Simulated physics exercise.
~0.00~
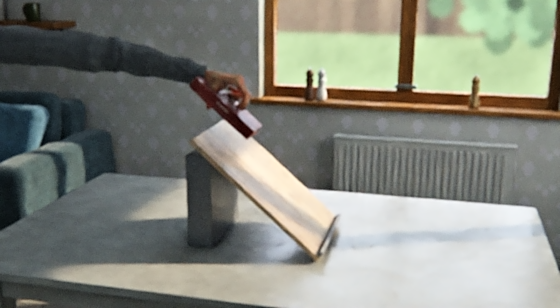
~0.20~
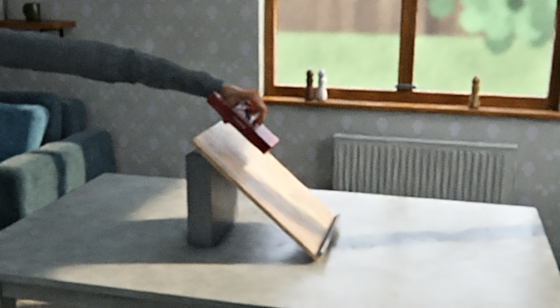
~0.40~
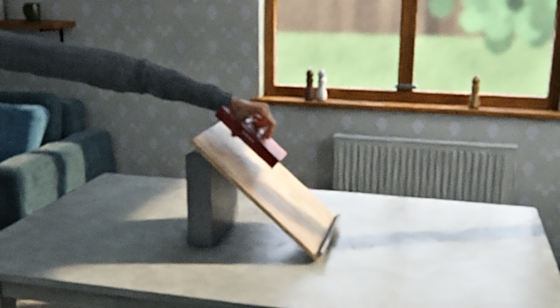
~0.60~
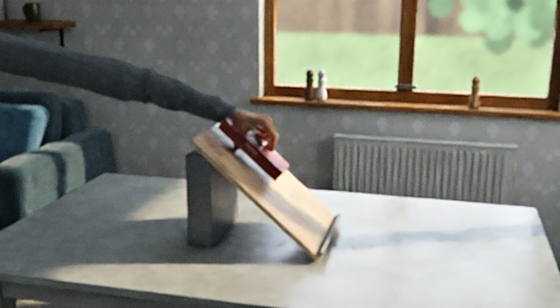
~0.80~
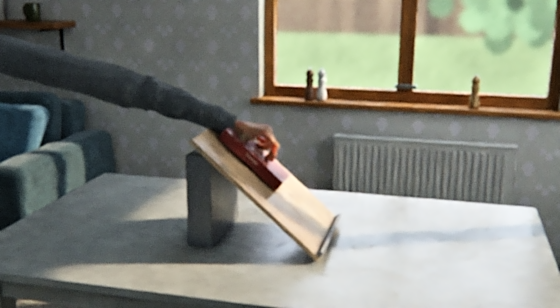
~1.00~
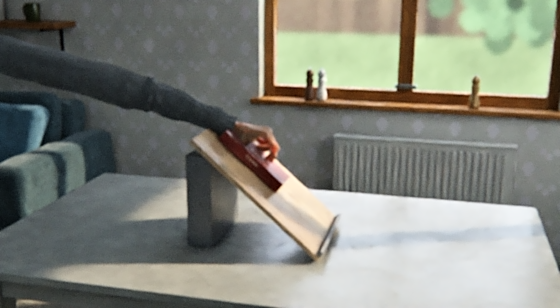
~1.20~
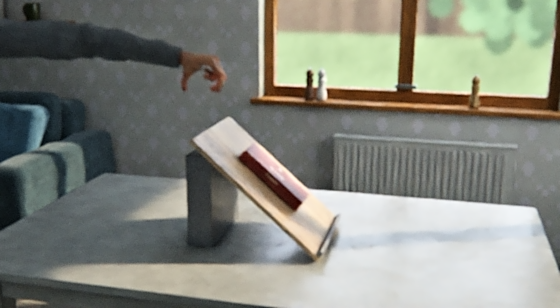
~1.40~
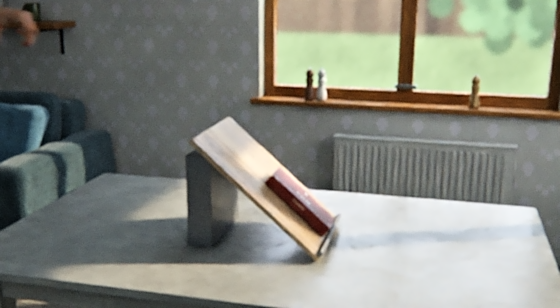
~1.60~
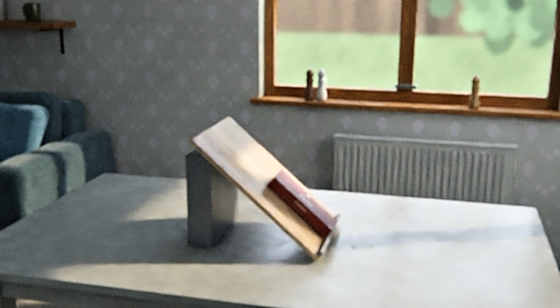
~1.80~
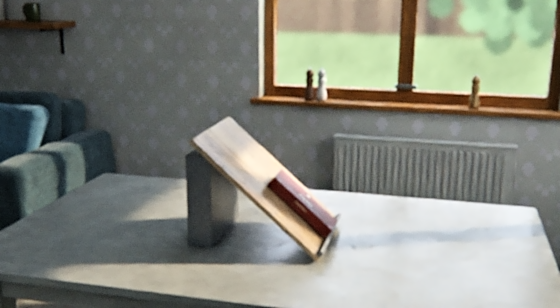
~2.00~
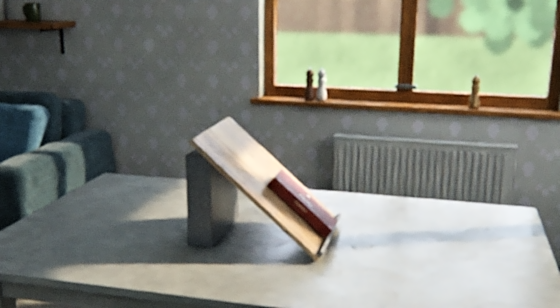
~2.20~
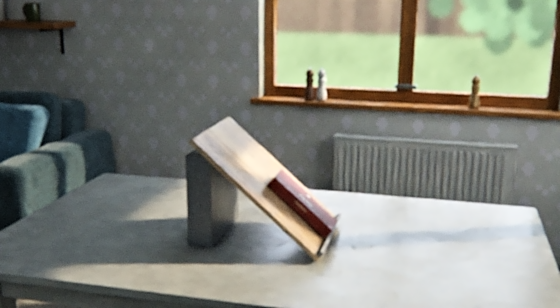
The video shows a hand lowering a red packet onto a sloping wooden board propped against a gray block on a table. The hand lets go and withdraws to the left, and the packet slides down the board, coming to rest near its lower end.
